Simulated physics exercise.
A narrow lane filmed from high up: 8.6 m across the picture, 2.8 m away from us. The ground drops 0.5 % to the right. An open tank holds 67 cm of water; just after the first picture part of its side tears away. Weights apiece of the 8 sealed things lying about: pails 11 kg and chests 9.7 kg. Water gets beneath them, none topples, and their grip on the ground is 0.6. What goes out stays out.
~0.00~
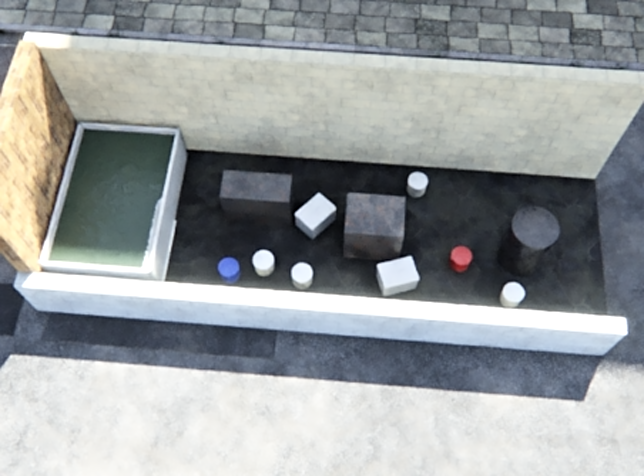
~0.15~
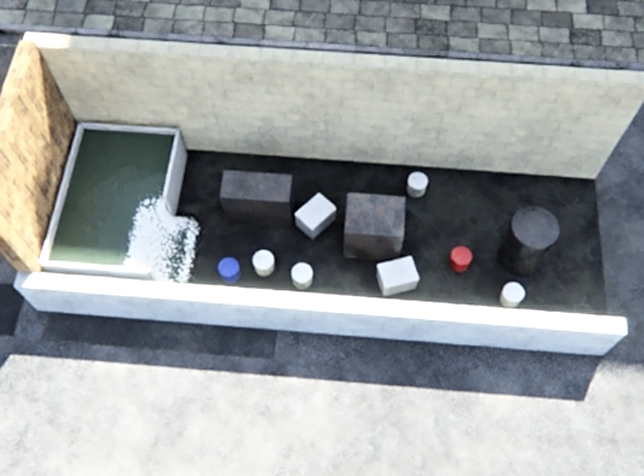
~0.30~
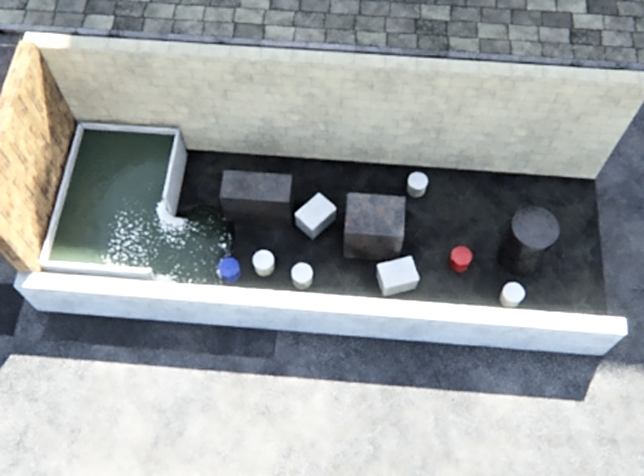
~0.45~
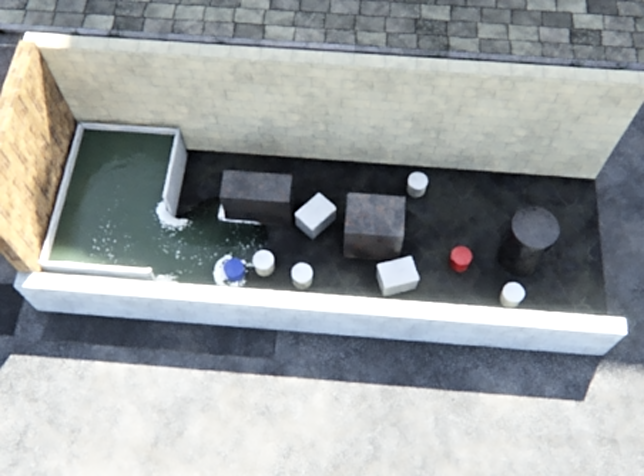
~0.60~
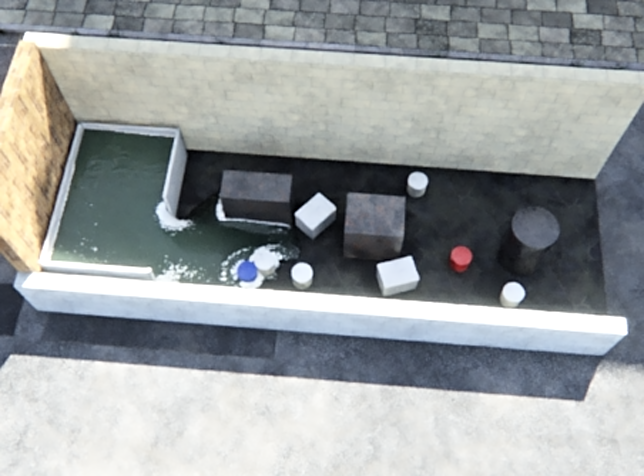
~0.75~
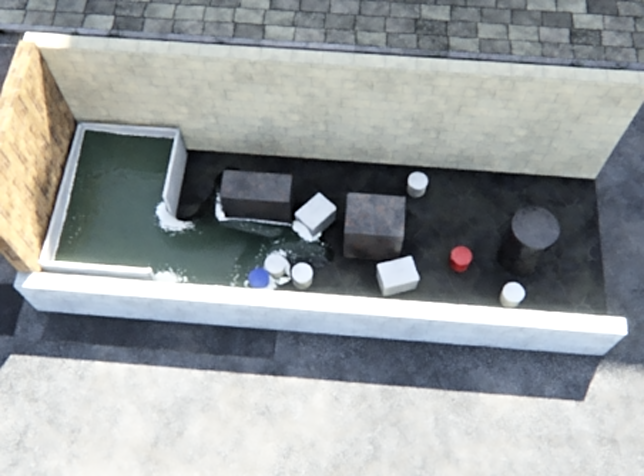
Water bursts from the tank's side, spreads right across the lane, and pushes the blue pail.
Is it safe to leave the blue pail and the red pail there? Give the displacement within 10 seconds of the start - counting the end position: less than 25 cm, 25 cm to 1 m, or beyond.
Blue pail travels far; red pail ends far away.
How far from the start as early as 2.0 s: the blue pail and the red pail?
About 400 and 20 cm.
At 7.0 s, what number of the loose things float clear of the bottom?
At that moment 2.
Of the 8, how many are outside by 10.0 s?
By then 2.
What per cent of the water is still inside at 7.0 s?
Some 74 per cent remains.
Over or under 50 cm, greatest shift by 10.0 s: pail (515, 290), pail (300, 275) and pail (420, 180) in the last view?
In turn: Over, past it, short of it.
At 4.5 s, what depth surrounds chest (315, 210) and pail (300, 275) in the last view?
Roughly 7 and 16 cm.
After 2.0 s the blue pail is near (481, 299), 3.9 m from its start, aground; the red pail is near (471, 251), 0.2 m from its start, aground; 0 of 8 are out; 2 afloat.
After 4.5 s the blue pail has gone out; the red pail is near (513, 194), 1.5 m from its start, aground; 2 of 8 are out; 2 afloat.
After 7.0 s the blue pail has gone out; the red pail is near (546, 188), 1.9 m from its start, aground; 2 of 8 are out; 2 afloat.
After 10.0 s the blue pail has gone out; the red pail is near (547, 188), 2.0 m from its start, aground; 2 of 8 are out; 1 afloat.
